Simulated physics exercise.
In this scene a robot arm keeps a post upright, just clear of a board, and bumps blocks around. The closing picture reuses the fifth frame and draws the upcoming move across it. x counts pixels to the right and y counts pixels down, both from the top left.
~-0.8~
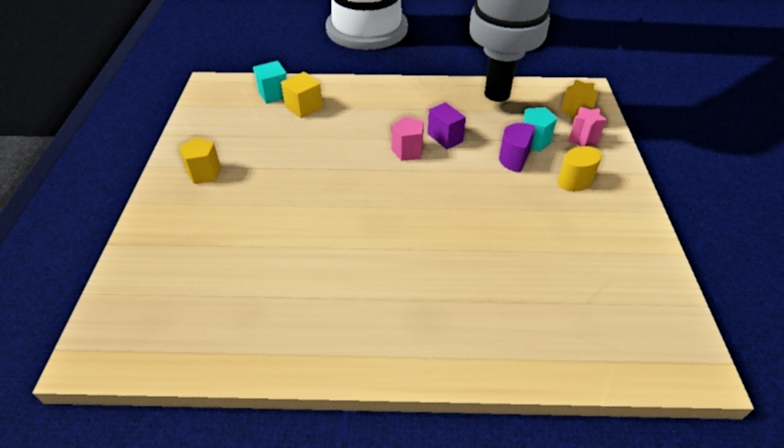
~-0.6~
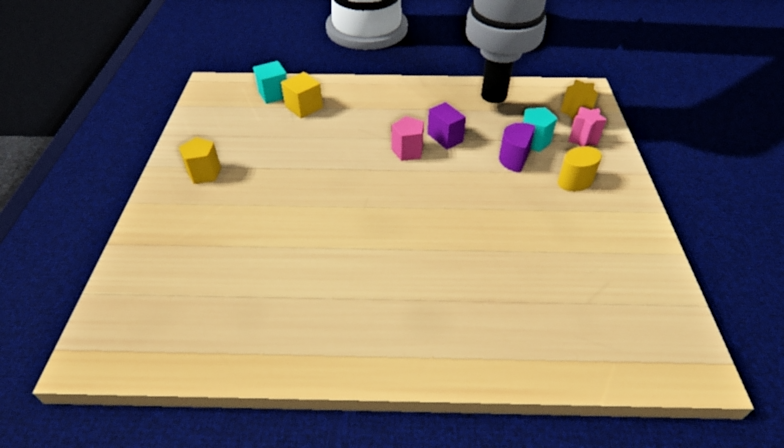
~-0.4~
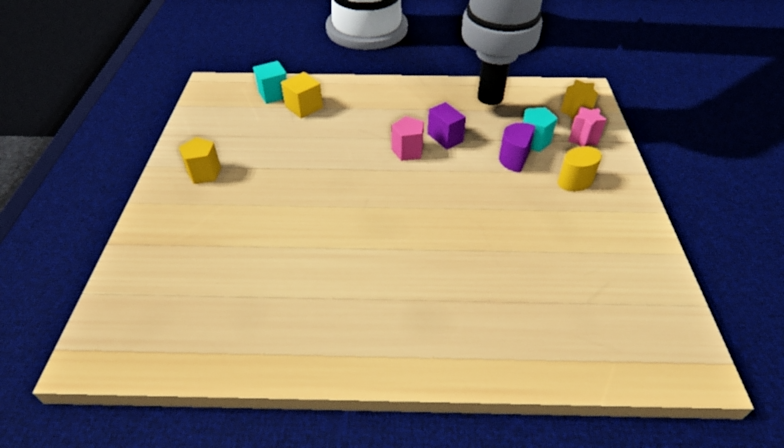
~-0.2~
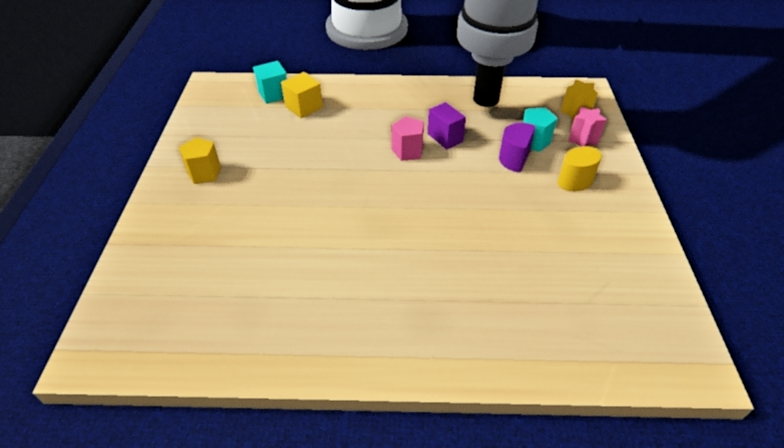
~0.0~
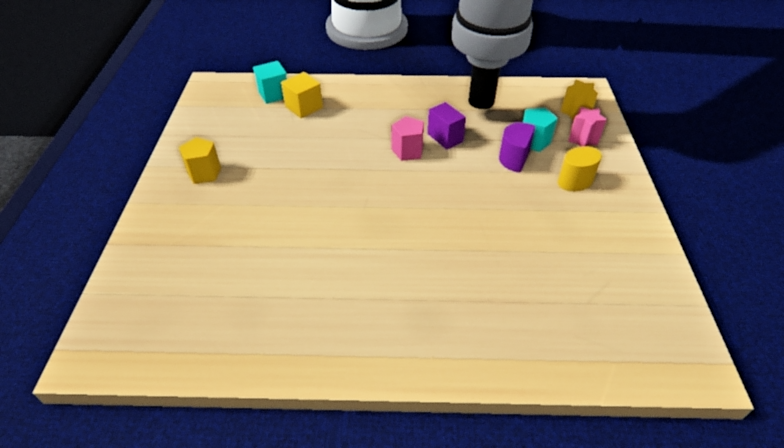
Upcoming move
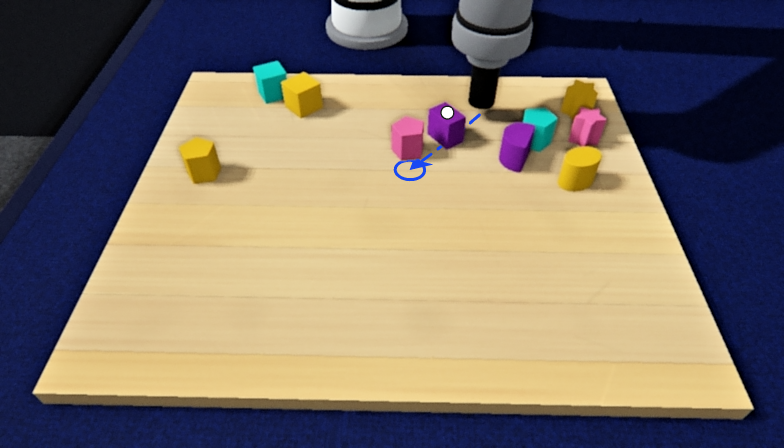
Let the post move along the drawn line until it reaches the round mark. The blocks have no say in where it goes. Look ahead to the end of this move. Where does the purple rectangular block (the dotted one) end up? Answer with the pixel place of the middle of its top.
It comes to (382, 144).
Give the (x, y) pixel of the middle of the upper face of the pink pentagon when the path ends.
The middle of its upper face will lie at (357, 138).
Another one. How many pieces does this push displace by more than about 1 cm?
Two.
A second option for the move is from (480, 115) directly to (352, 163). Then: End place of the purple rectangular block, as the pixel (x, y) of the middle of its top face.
Pixel (433, 126).
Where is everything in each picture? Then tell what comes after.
Post's lower end (497, 95); pink pentagon (409, 126); purple rectangular block (447, 113); purple D-shaped block (519, 133), in the first picture.
Post (494, 96); blocks still, in the second picture.
Post (490, 98); blocks still, in the third picture.
Post (486, 100); blocks still, in the fourth picture.
Post (481, 102); pink pentagon (409, 126); purple rectangular block (447, 113); purple D-shaped block (519, 133), in the fifth picture.
Drawn move, from (480, 115) to (410, 170); the dot is on the purple rectangular block.
What follows on the original path. One third of the way, post (460, 120); purple rectangular block (441, 117).
Two thirds of the way, post (436, 139); pink pentagon (384, 134); purple rectangular block (410, 132), turned 35° clockwise.
At the end, post (410, 157); pink pentagon (357, 138); purple rectangular block (382, 144), turned 55° clockwise; purple D-shaped block still.
